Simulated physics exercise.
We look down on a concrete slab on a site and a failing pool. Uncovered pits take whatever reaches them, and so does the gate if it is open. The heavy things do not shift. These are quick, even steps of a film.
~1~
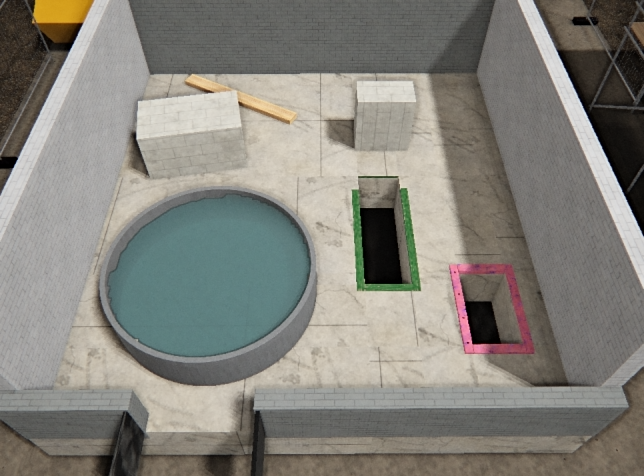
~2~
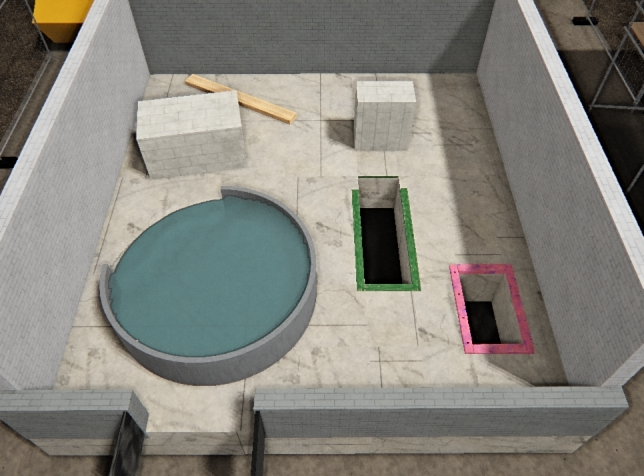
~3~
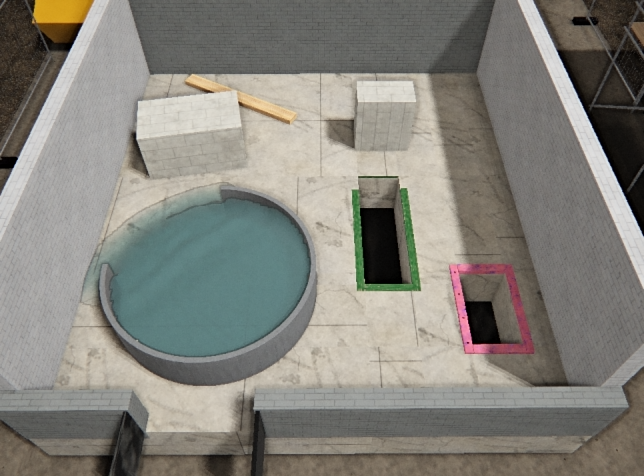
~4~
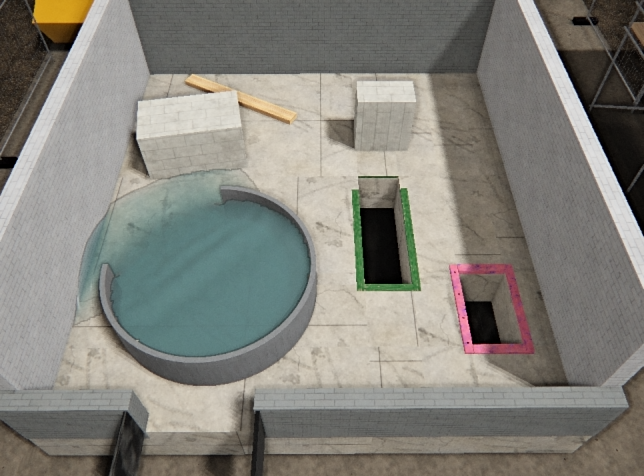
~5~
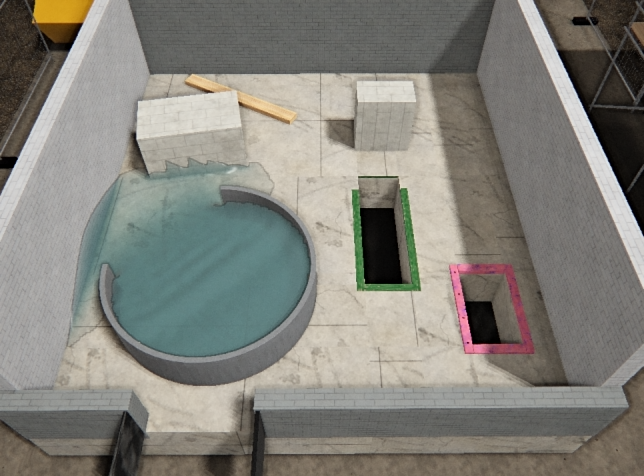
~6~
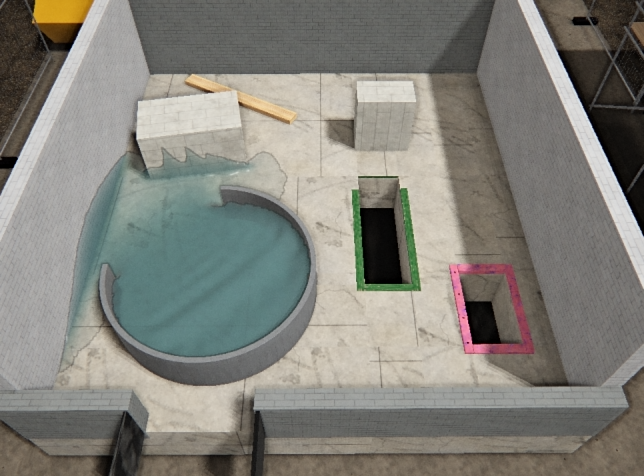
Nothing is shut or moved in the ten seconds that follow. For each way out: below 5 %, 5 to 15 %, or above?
The gate takes from 5 to 15 %; the green pit takes above 15 %; the pink pit takes not even 5 %.
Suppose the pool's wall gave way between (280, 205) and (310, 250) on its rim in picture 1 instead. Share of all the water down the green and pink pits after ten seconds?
Per cent: Green 60, pink 0.
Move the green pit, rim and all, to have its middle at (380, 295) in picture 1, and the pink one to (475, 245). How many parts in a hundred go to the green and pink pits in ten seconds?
Per cent: Green 8, pink 6.
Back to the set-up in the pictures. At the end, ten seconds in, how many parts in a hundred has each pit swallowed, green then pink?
About 20 and 0 per cent.
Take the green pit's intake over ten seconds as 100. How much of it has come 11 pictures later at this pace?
Roughly 0 per cent.
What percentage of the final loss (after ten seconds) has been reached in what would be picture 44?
About 50 per cent.
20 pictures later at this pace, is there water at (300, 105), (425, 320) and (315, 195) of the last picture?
As listed: Awash, no water, awash.
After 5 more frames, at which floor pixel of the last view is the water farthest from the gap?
At about (149, 79).
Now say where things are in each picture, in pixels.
The round tank at (210, 267) is whole and still, in the first frame.
Water pours out on the round tank's far side and has run to a hidden place, in the second frame.
Water pours out on the round tank's far side and has run to a hidden place, in the third frame.
Water pours out on the round tank's far side and has run to (232, 169), in the fourth frame.
The front is at (253, 167), out from the gap on the round tank's far side, in the fifth frame.
The front is at (62, 364), out from the gap on the round tank's far side, in the sixth frame.
A moment on, water covers 20 % of the floor; the gate 0 %, the green pit 0 %, the pink pit 0 %.
Next, water covers 35 % of the floor; the gate 0 %, the green pit 0 %, the pink pit 0 %.
Then, water covers 55 % of the floor; the gate 1 %, the green pit 4 %, the pink pit 0 %.
Later, water covers 85 % of the floor; the gate 4 %, the green pit 11 %, the pink pit 0 %.
In the end, water covers 95 % of the floor; the gate 7 %, the green pit 21 %, the pink pit 1 %.
